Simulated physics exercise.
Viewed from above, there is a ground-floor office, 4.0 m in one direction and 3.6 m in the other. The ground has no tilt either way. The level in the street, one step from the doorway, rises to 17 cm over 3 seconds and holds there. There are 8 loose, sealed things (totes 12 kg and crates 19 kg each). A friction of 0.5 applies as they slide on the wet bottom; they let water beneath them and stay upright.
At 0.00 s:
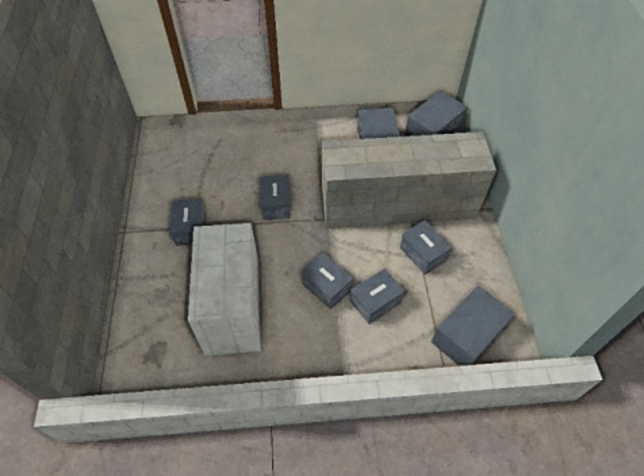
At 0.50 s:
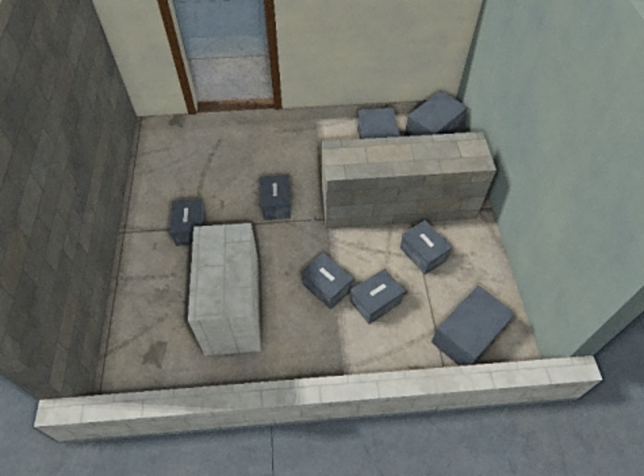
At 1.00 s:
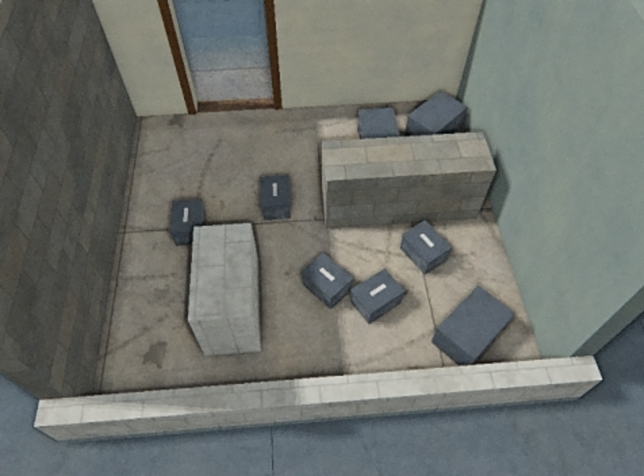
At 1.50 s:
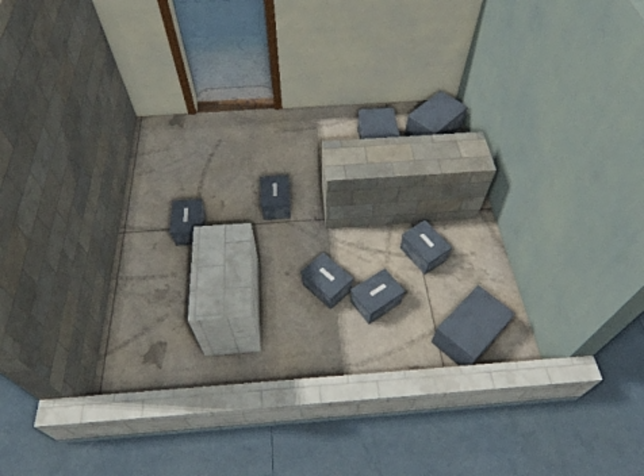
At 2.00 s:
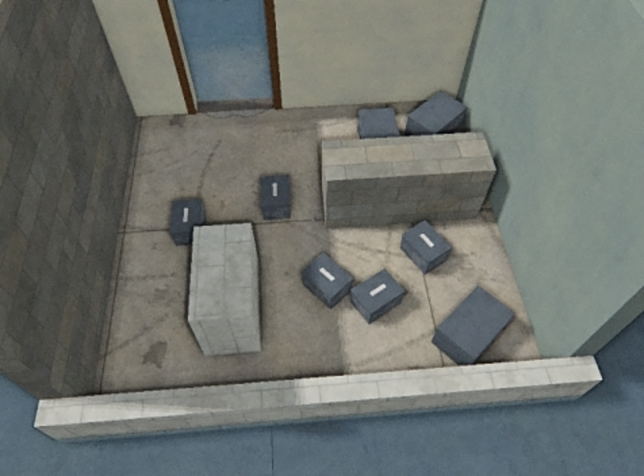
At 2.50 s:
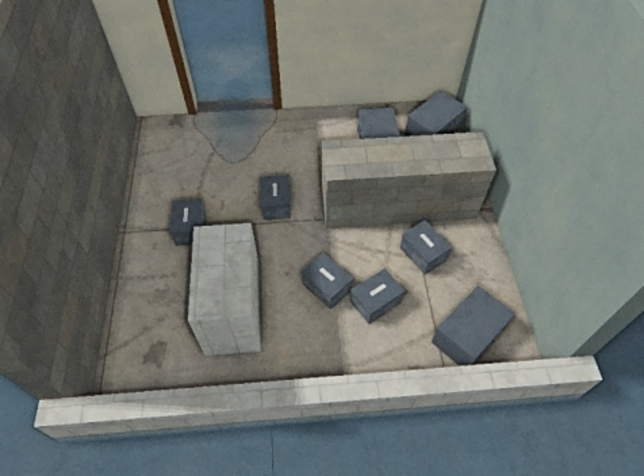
At the start, dark grey boxes sit scattered around pale block walls on a dry floor, seen from above. The ground beyond the doorway and the low front wall turns blue with water, and then a small, thin puddle spreads in through the doorway, while the boxes stay still.
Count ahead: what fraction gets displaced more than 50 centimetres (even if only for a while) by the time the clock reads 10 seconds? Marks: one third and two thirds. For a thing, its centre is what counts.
Under a third.
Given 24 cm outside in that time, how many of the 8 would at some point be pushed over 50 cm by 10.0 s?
So the tally would be 4.
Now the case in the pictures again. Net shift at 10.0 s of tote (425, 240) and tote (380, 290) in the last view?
They sit 0 cm and 0 cm away, in the order given.
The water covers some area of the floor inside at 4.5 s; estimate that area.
Near 5.5 m2 in all.
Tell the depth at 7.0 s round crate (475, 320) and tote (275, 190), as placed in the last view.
Some 1 cm at the first, some 6 cm at the second.
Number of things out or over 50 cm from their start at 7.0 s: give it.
At that moment it comes to 0.
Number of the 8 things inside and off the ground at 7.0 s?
The count is 0.
After 3.5 s 0 of 8 are over 50 cm from their spots; 0 afloat.
After 4.5 s 0 of 8 are over 50 cm from their spots; 0 afloat.
After 7.0 s 0 of 8 are over 50 cm from their spots; 0 afloat.
After 10.0 s 0 of 8 are over 50 cm from their spots, and 0 have been at some point; 0 afloat.
